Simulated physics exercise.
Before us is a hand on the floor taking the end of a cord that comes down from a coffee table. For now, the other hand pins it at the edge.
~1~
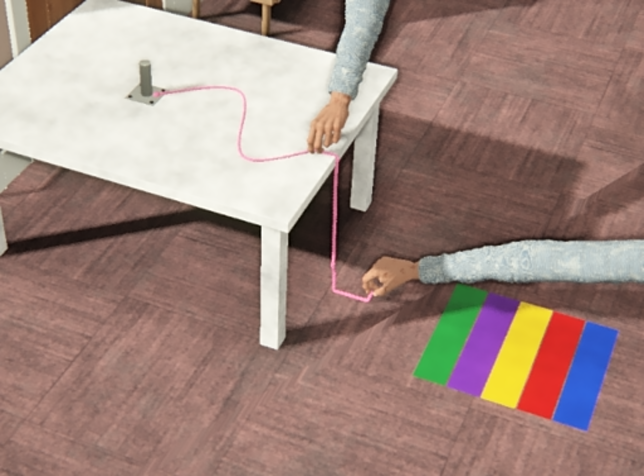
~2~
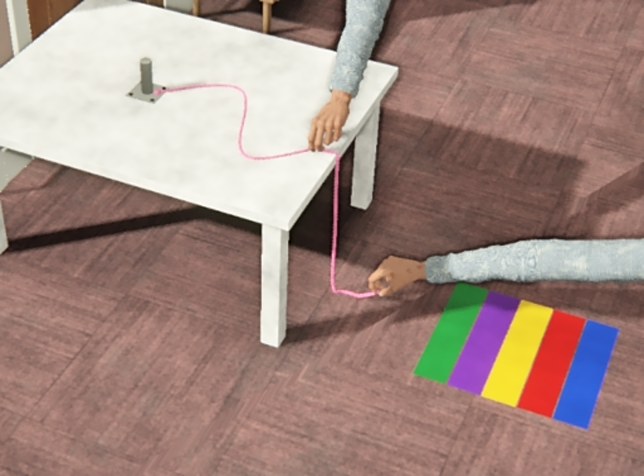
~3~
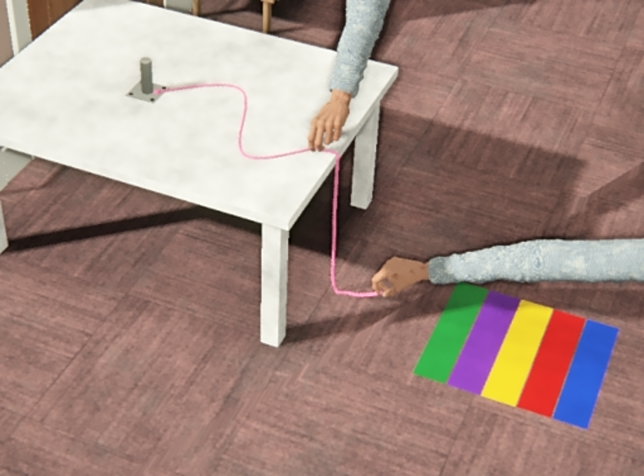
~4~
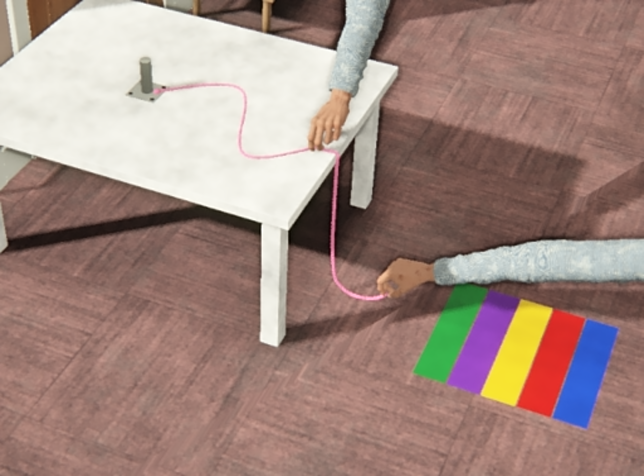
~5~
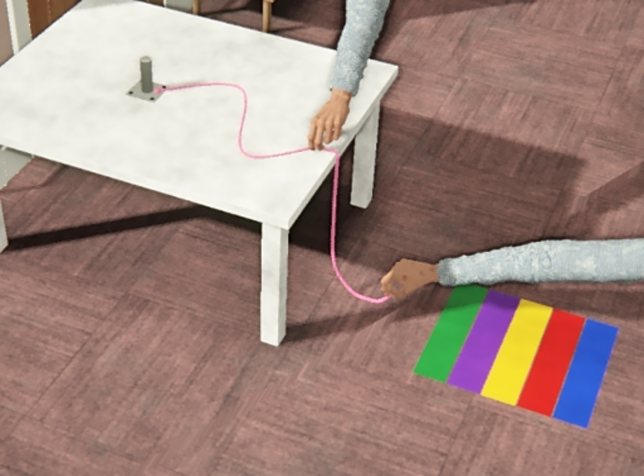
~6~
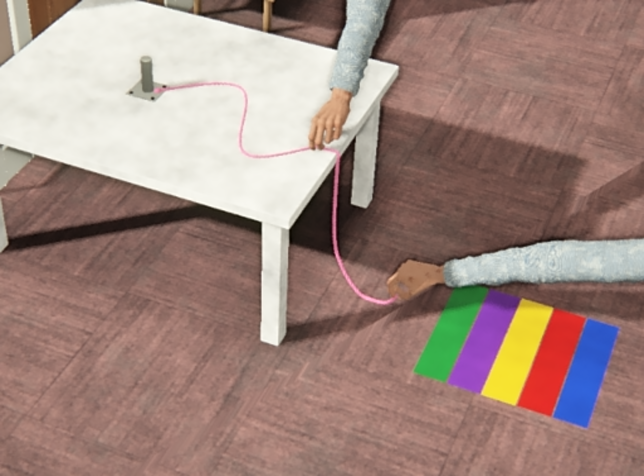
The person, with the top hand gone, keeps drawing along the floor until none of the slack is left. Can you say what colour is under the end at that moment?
Yes, it is blue.
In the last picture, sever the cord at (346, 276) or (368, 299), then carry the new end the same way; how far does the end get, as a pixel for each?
The places are (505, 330) and (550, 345).
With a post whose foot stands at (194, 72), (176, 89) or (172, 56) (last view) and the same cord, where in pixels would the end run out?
Somewhere near (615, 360), (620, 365) and (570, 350), in that order.
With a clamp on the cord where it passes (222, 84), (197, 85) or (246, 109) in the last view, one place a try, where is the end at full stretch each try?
Approximately at (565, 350), at (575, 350) and at (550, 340), in that order.
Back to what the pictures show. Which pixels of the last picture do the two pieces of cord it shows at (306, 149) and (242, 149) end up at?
Near (390, 193) and (335, 146).
A little later, end near (537, 339); over yellow.
Next, end near (573, 350); over red.
When it is tight, end near (593, 356); over blue. It halts on the blue strip.
